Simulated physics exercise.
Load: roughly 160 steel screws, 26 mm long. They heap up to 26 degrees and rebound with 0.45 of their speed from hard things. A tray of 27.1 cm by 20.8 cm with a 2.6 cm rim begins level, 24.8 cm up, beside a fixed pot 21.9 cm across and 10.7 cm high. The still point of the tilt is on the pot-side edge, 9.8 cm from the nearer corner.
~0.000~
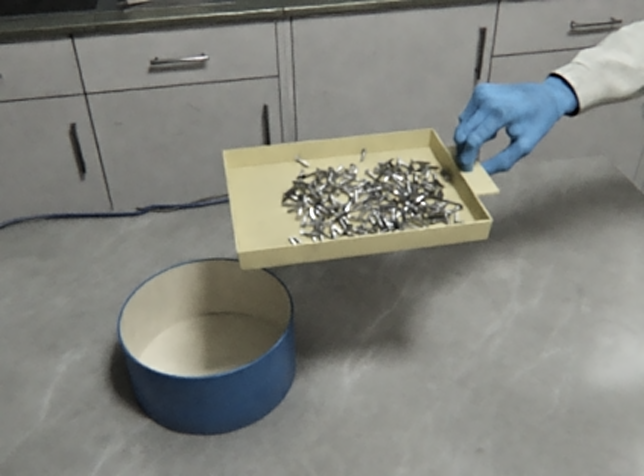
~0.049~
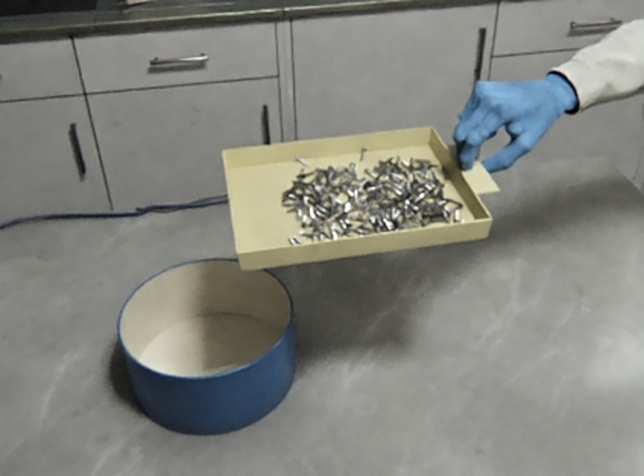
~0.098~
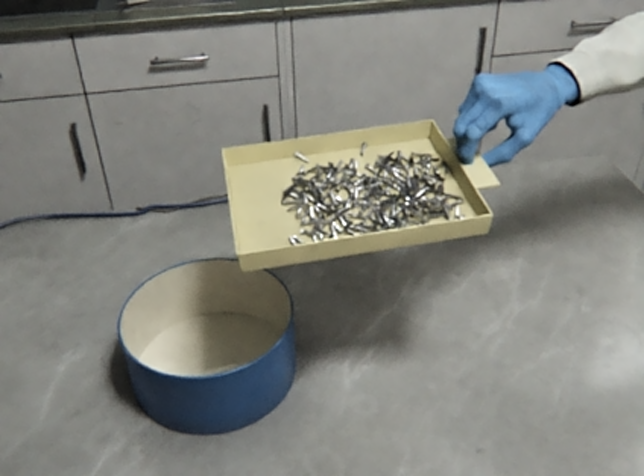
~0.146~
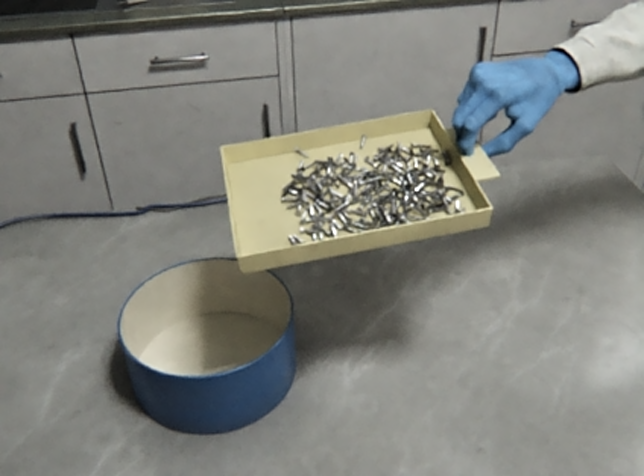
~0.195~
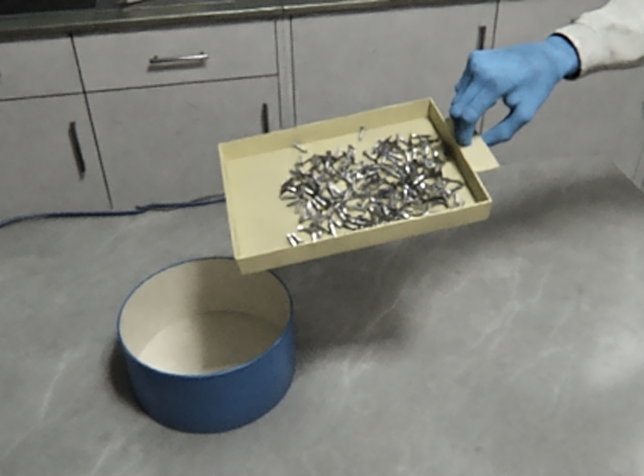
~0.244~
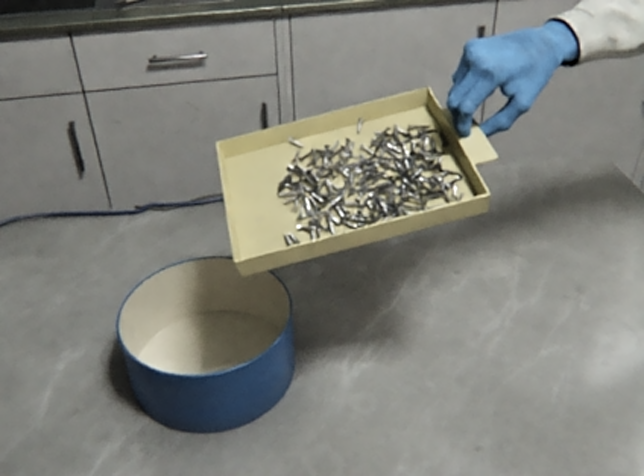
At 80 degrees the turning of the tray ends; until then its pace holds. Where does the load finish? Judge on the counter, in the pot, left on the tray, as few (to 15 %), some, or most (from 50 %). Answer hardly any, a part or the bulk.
Counter: A part, pot: A part, tray: A part.
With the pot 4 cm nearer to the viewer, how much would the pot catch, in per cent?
Then about 75 per cent.
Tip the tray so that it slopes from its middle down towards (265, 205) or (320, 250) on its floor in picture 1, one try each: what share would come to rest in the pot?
Some 30 and 10 per cent.
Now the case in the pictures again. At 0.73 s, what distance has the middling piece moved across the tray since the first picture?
Roughly 9 cm.
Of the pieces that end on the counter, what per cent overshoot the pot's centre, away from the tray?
Some 30 per cent.
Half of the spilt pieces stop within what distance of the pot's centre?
Some 18 cm.
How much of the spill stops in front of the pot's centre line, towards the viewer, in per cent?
Some 100 per cent.
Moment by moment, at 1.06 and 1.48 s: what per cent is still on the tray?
About 90, 50.
After 0.73 s, tilt 44 degrees; the tray holds 100 %, the pot 0 %.
After 1.06 s, tilt 66 degrees; the tray holds 90 %, the pot 0 %.
After 1.48 s, tilt 80 degrees; the tray holds 50 %, the pot 20 %.
At rest (3.0 s), counter 35 %, pot 35 %, tray 25 %.
